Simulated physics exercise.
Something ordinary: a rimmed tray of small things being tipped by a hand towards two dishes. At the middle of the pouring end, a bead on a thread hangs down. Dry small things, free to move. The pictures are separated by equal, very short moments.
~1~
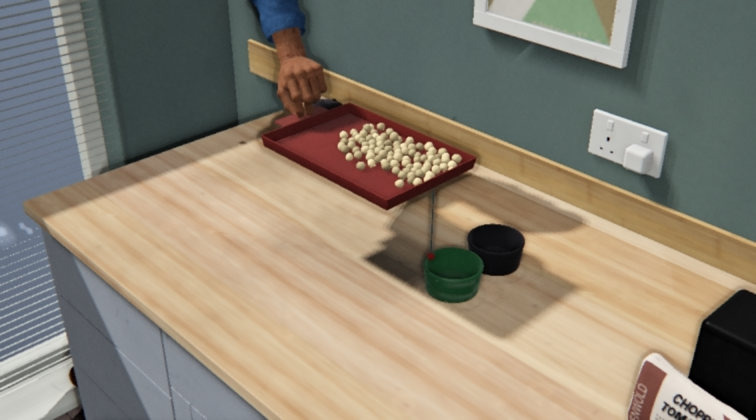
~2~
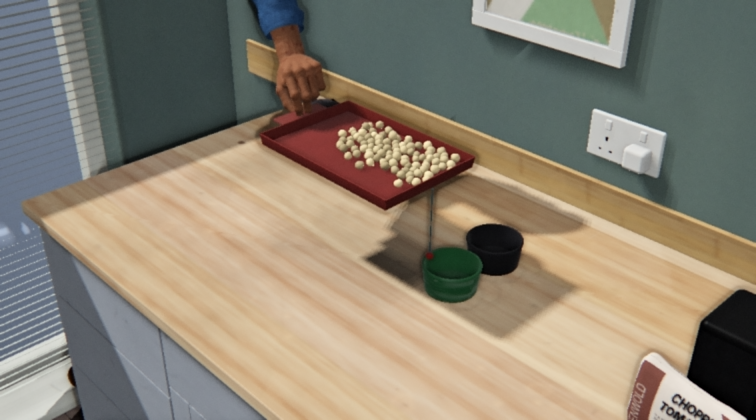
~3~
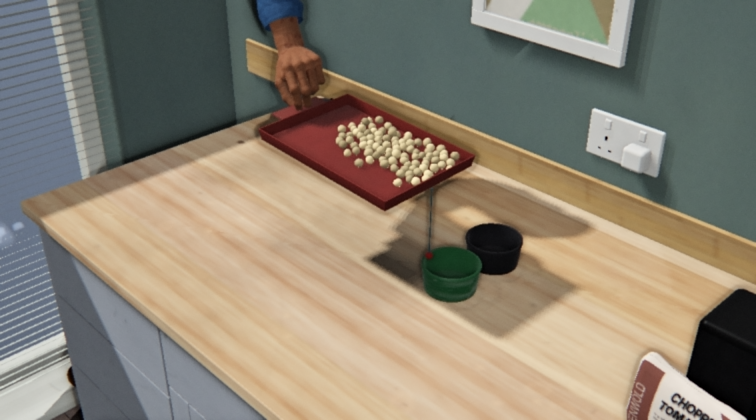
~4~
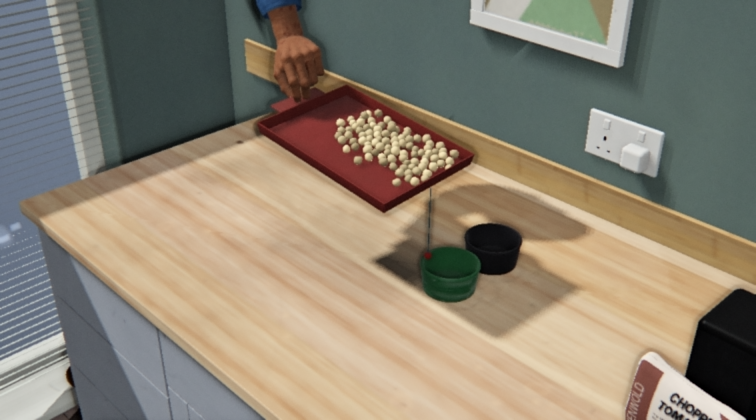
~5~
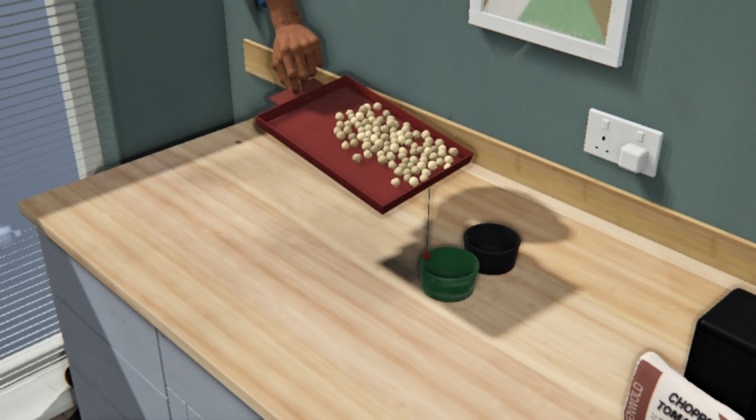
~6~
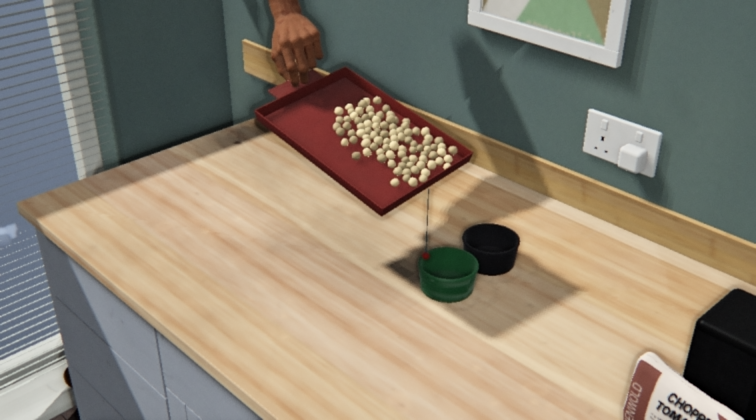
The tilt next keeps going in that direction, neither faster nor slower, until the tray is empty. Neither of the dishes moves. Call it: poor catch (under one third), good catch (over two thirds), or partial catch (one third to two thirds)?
Poor catch.
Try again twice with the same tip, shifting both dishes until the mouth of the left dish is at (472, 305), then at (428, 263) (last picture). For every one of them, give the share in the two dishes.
First try: Roughly 0 per cent; second try: Roughly 0 per cent.
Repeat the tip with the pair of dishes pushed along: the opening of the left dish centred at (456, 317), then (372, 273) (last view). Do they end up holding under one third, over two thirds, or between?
To begin with: Under a third; after that: Under a third.
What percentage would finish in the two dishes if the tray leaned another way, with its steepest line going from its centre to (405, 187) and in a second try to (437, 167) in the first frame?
Respectively 0 and 60 in a hundred.
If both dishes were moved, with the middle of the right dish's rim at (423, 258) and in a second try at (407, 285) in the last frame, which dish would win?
First try: The dish on the left-hand side; second try: The dish on the right-hand side.
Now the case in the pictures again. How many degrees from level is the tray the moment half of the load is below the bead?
It is at around 110 degrees.
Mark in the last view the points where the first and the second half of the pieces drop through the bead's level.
The leading part at (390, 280), the rest of it at (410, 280).
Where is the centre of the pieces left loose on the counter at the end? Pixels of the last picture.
Centre: Close to (407, 320).
Shortly afterwards, tray tipped steeply; the whole lot on the tray.
Next, tray tipped past a quarter turn; all but a few on the tray; only a few in the air.
Some moments later, tray tipped past a quarter turn; the whole lot outside both.
In the end, tray tipped past a quarter turn; none at all in the left dish; none at all in the right dish; the whole lot outside both.
